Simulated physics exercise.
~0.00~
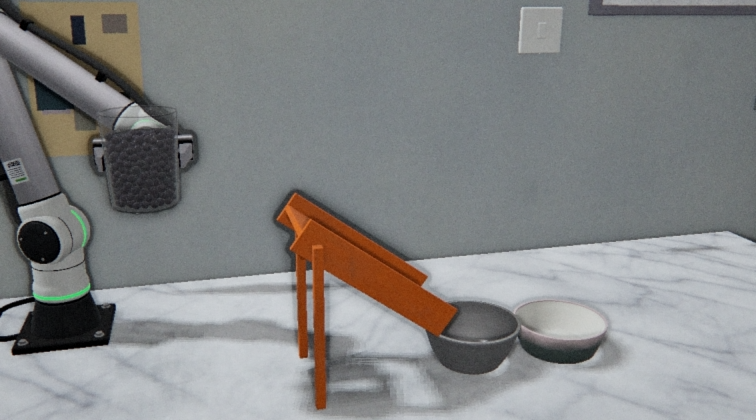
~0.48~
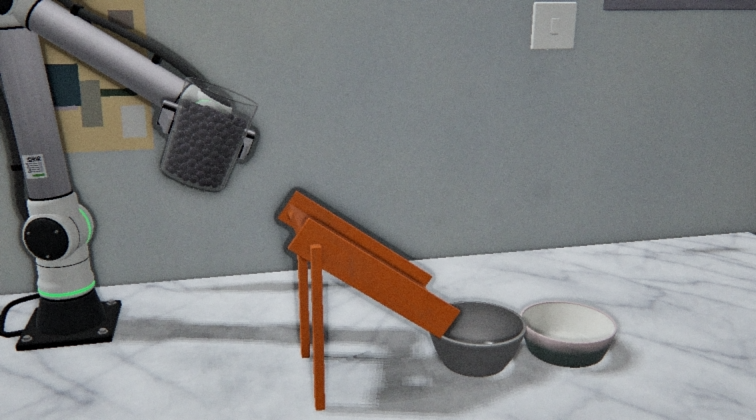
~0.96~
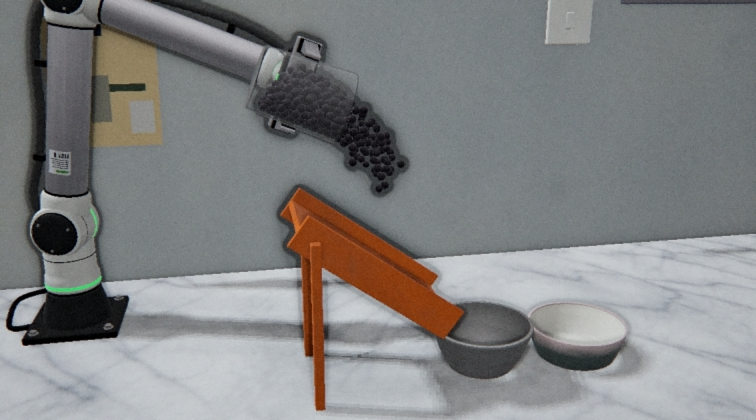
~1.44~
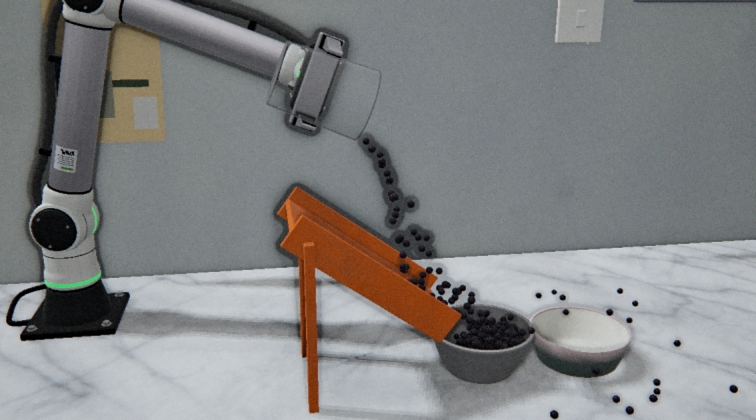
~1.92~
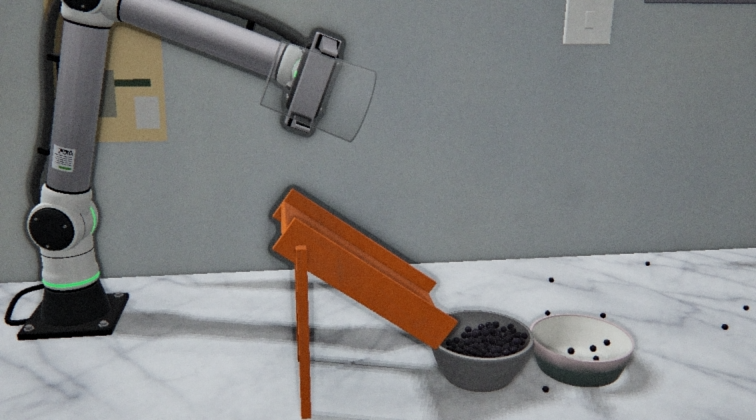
A robot arm carried a clear tumbler of dark beads to the right and tipped it over an orange chute, sending them pouring down into the gray bowl, though some scattered across the marble table and a few landed in the white bowl.
